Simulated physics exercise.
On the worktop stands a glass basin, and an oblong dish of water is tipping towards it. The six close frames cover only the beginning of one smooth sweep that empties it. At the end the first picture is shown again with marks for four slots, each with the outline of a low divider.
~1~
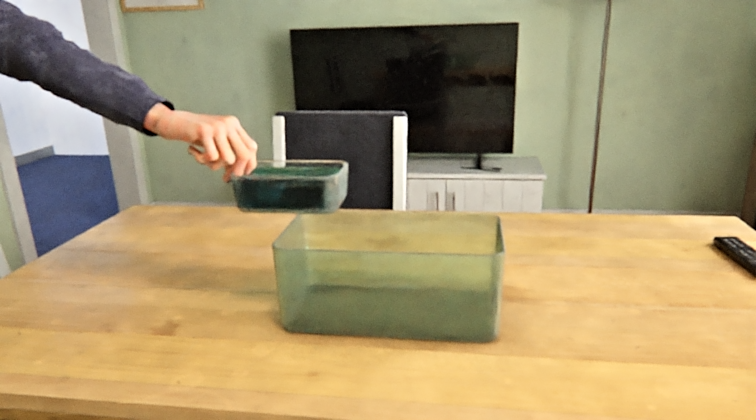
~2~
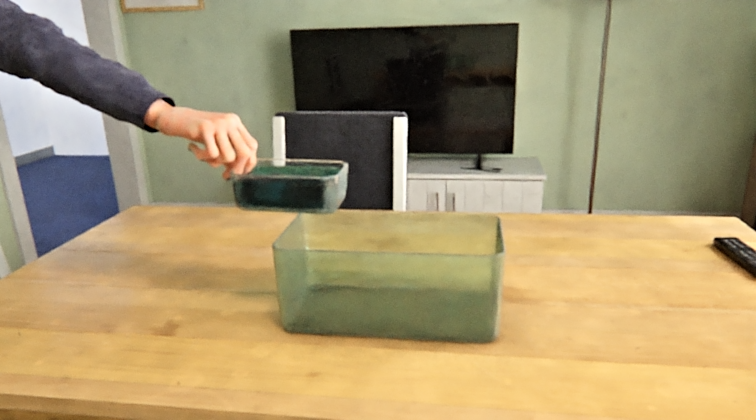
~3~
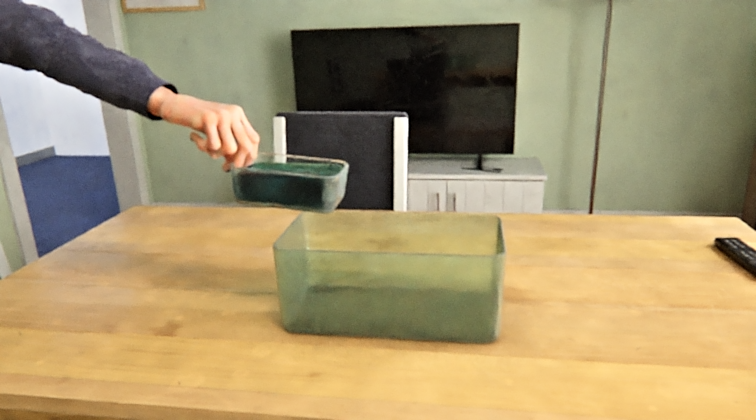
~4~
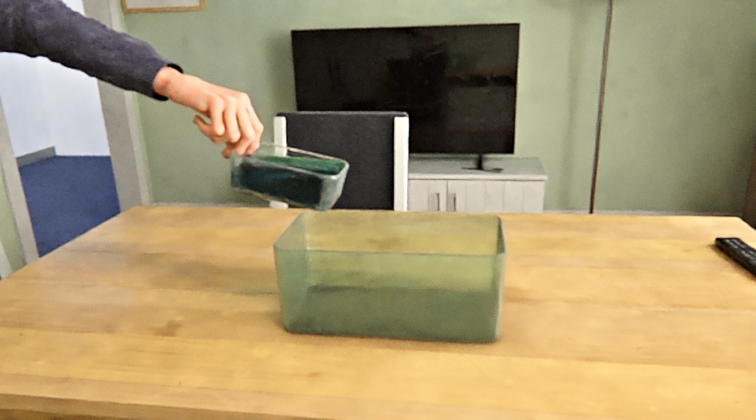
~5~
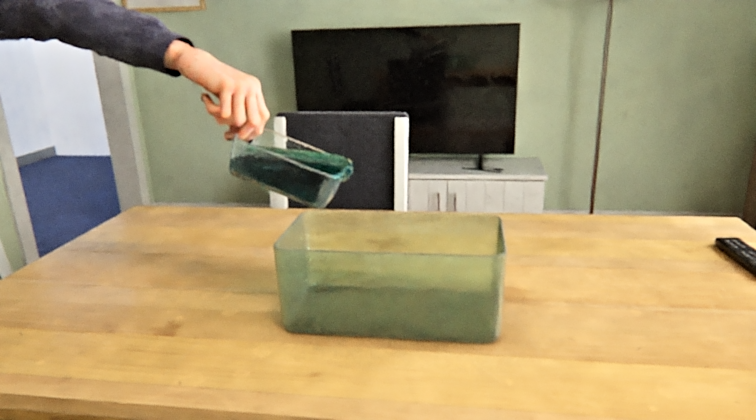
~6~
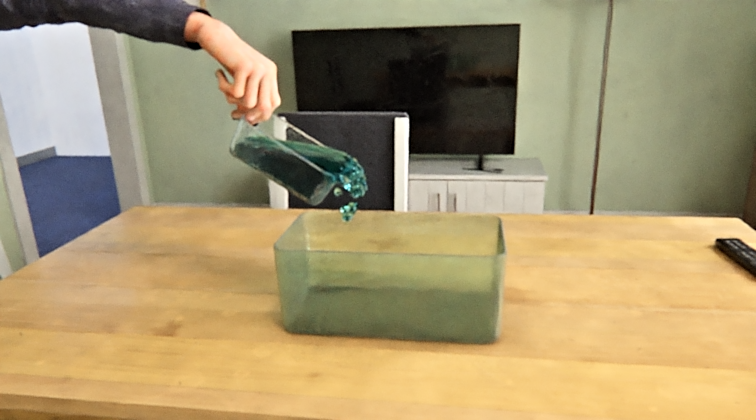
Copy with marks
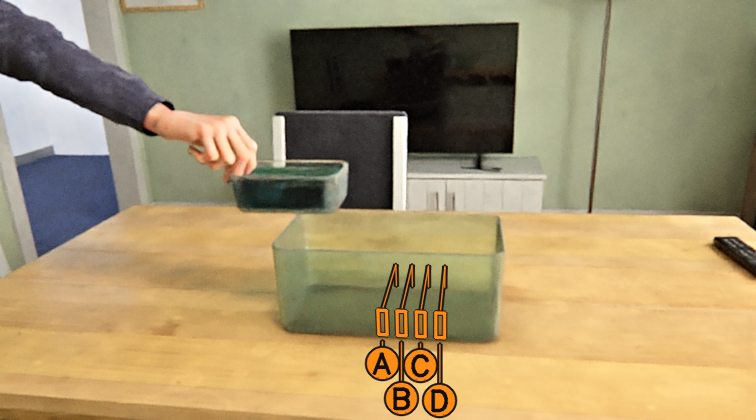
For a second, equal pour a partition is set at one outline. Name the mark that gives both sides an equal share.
C is best.
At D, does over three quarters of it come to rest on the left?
Yes, it does.
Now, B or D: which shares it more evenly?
B.
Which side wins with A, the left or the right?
More ends on the right.
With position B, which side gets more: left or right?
More ends on the right.
On the marked copy, A at (382, 341); B at (401, 342); C at (420, 343); D at (439, 344).
For position A, about 14 % ends left of the wall and 85 % right of it.
For position B, about 28 % ends left of the wall and 71 % right of it.
For position C, about 52 % ends left of the wall and 47 % right of it.
For position D, about 88 % ends left of the wall and 11 % right of it.
